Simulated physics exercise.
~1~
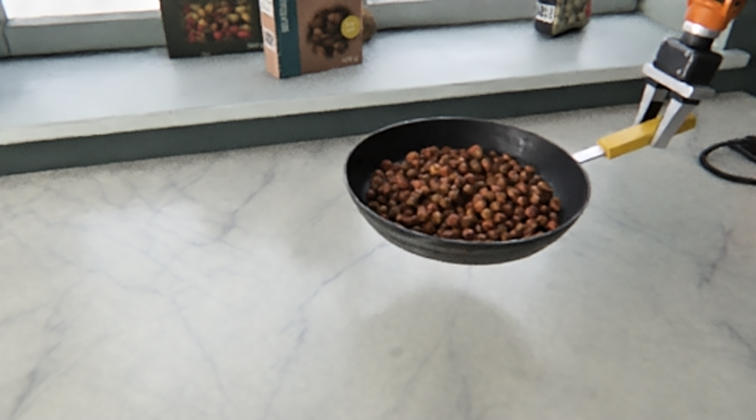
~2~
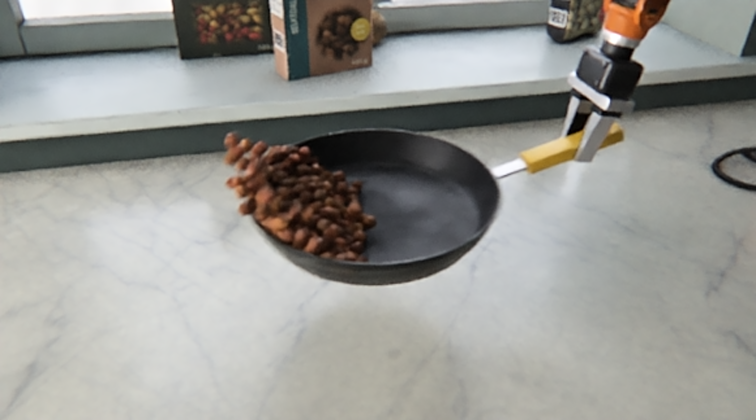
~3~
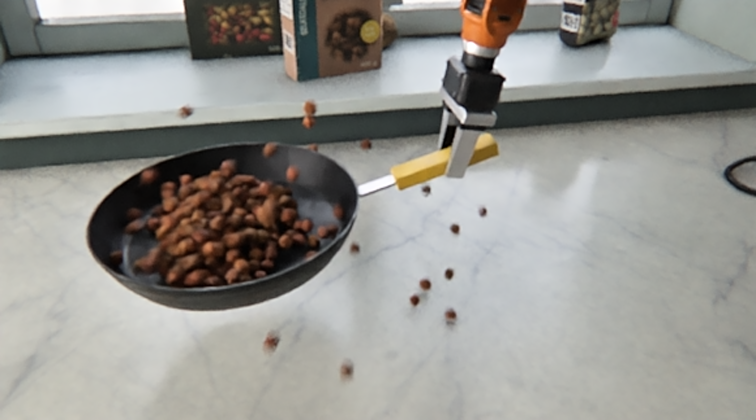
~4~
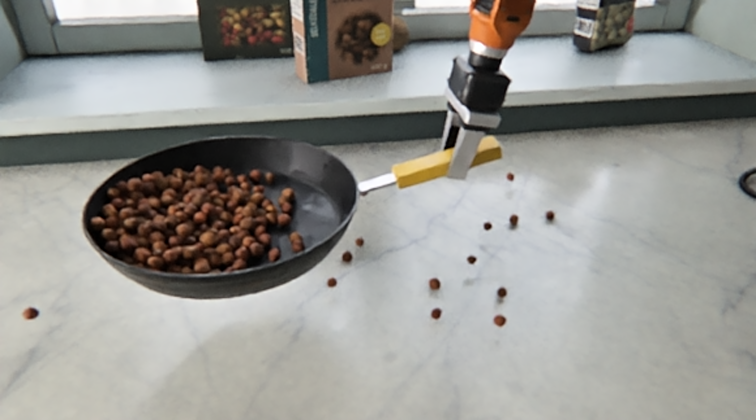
A robot arm jerks a pan of hazelnuts left, spilling some onto the marble counter.
